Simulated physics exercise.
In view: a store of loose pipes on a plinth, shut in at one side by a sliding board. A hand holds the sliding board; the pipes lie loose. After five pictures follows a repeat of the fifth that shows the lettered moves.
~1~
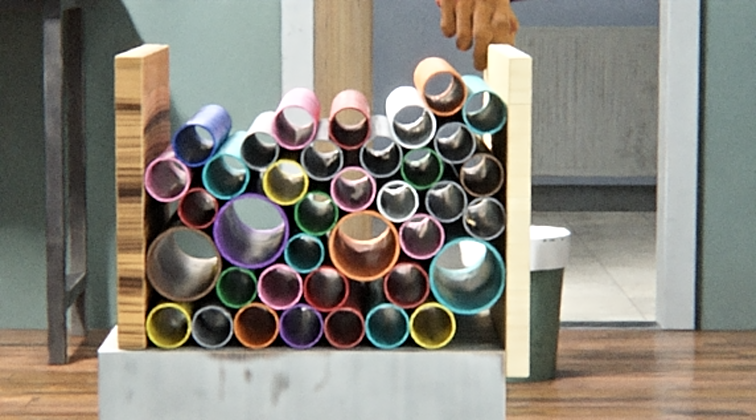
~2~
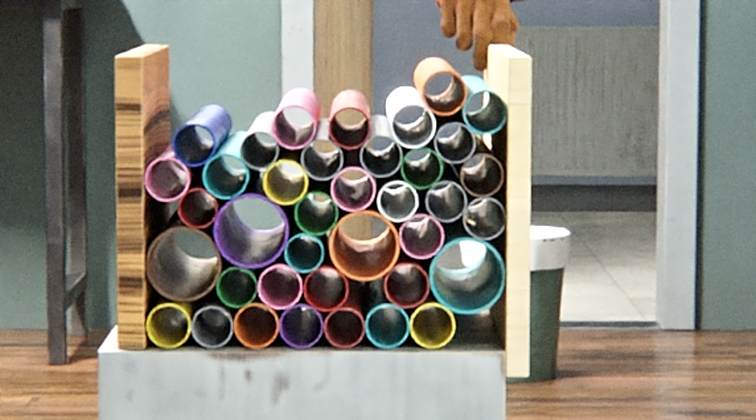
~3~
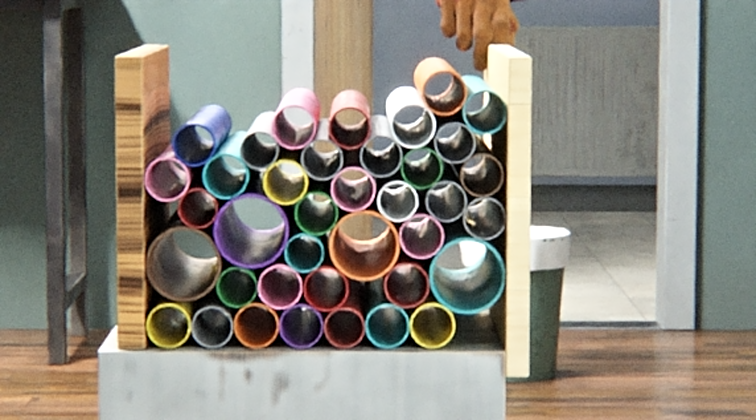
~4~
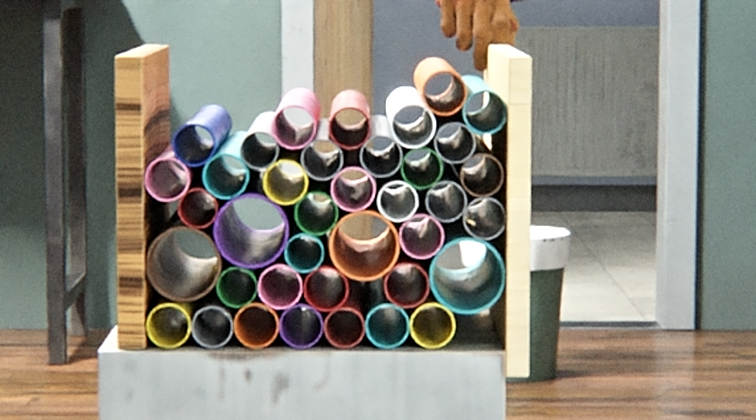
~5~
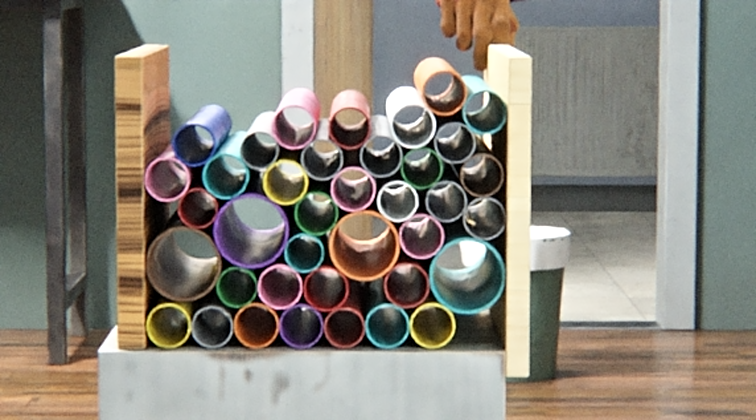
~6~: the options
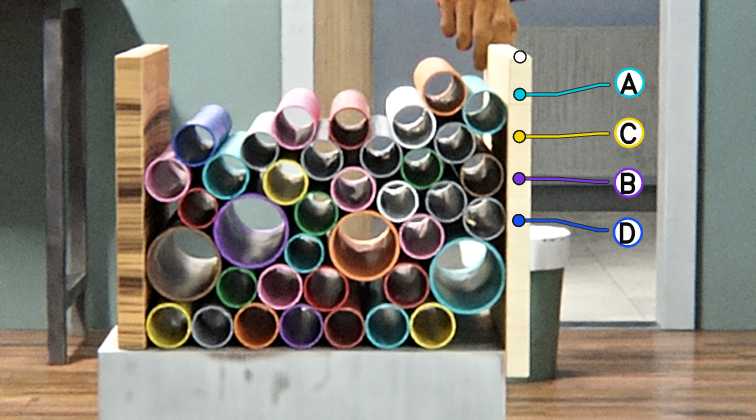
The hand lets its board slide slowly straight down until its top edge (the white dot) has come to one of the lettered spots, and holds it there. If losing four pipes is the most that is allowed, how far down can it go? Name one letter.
No lower than D.
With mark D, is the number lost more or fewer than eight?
At D, fewer than eight.
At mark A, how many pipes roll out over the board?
At A the number is none.
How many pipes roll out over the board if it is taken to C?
The count is none.
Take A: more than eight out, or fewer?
At A, fewer than eight.
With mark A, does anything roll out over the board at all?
No, at A.
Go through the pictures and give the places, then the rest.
The first frame shows a green pipe (237, 287); a purple pipe (251, 231); a grey pipe (446, 201).
The second frame shows a grey pipe (446, 201); a brown pipe (482, 175).
The third frame shows a grey pipe (382, 156); a pink pipe (293, 127).
The fourth frame shows side board (505, 197); a yellow pipe (169, 326).
The fifth frame shows a turquoise pipe (388, 326); a green pipe (237, 287); a purple pipe (251, 231).
On the marked copy, A at (520, 94); B at (519, 178); C at (519, 137); D at (519, 220); the white dot at (520, 57).
Taking D. A third of the way, top of the board (507, 137).
Two thirds of the way, top of the board (507, 219).
When it is over, top of the board (507, 219), four out over the board.
As for the rest, A none out over the board; B one out over the board; C none out over the board.
